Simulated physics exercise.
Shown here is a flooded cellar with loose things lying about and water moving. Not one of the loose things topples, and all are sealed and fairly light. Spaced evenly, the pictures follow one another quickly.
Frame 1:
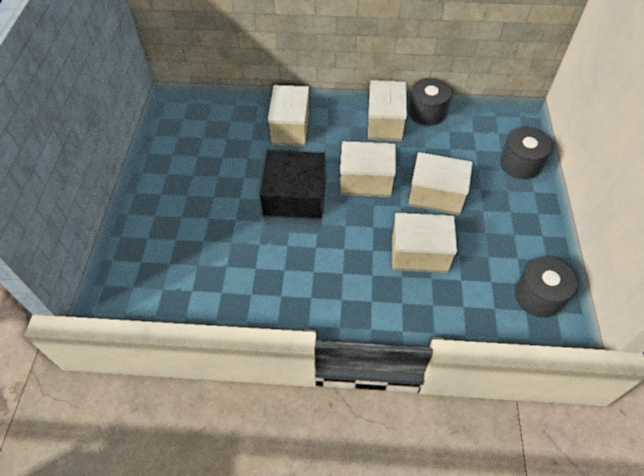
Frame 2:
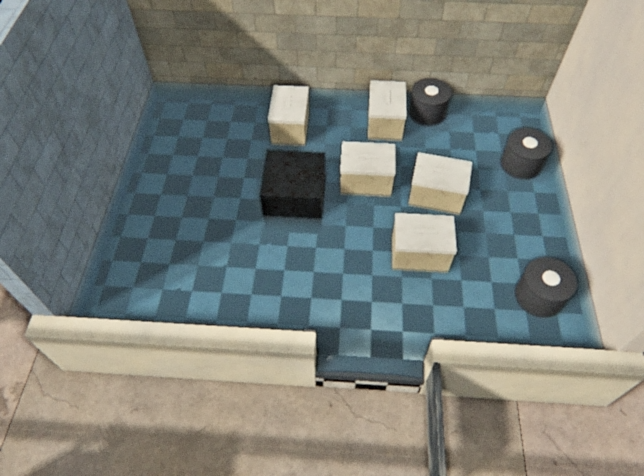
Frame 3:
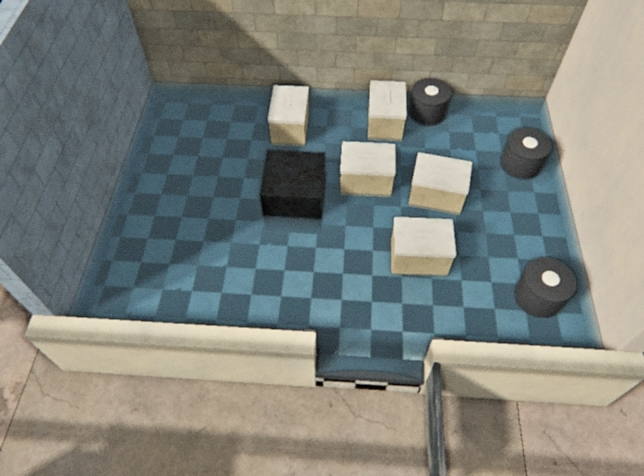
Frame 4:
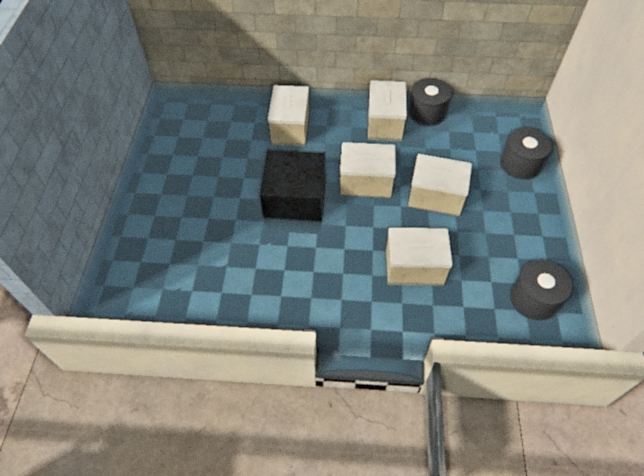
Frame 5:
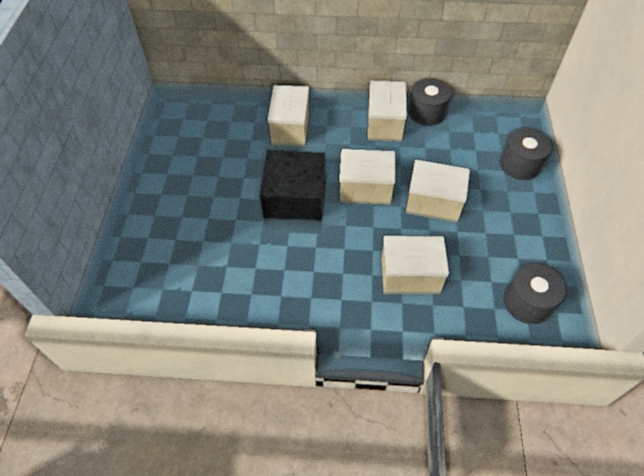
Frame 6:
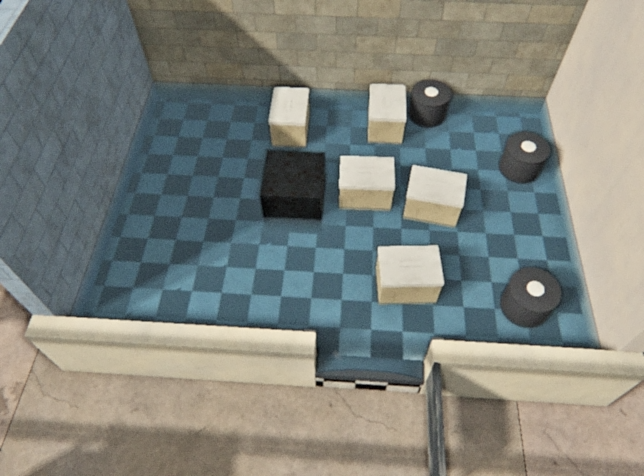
A dark gate swings open, then pale blocks and a dark drum drift slightly toward the front.
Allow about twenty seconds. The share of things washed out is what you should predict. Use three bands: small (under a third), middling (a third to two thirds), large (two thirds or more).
Middling.
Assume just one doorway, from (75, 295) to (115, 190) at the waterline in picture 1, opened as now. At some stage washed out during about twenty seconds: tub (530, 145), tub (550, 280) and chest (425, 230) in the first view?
Answer, one by one: Not lost, not lost, lost.
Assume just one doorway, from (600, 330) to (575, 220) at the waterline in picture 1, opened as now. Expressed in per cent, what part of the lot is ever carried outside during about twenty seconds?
Fraction out: Near 100 %.
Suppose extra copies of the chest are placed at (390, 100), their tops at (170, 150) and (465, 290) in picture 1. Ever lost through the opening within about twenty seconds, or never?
First retained, then lost.
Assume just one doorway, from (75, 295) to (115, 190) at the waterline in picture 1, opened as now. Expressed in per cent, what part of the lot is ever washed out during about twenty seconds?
About 40 per cent.
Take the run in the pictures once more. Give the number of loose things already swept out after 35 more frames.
The number comes to 4.
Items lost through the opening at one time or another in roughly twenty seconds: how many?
4.
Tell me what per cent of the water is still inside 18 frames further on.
It comes to about 68 parts in a hundred.
A moment on, 1 of 8 are out; 7 afloat.
Next, 1 of 8 are out; 7 afloat.
Later, 4 of 8 are out; 4 afloat.
In the end, 4 of 8 are out; 4 afloat.
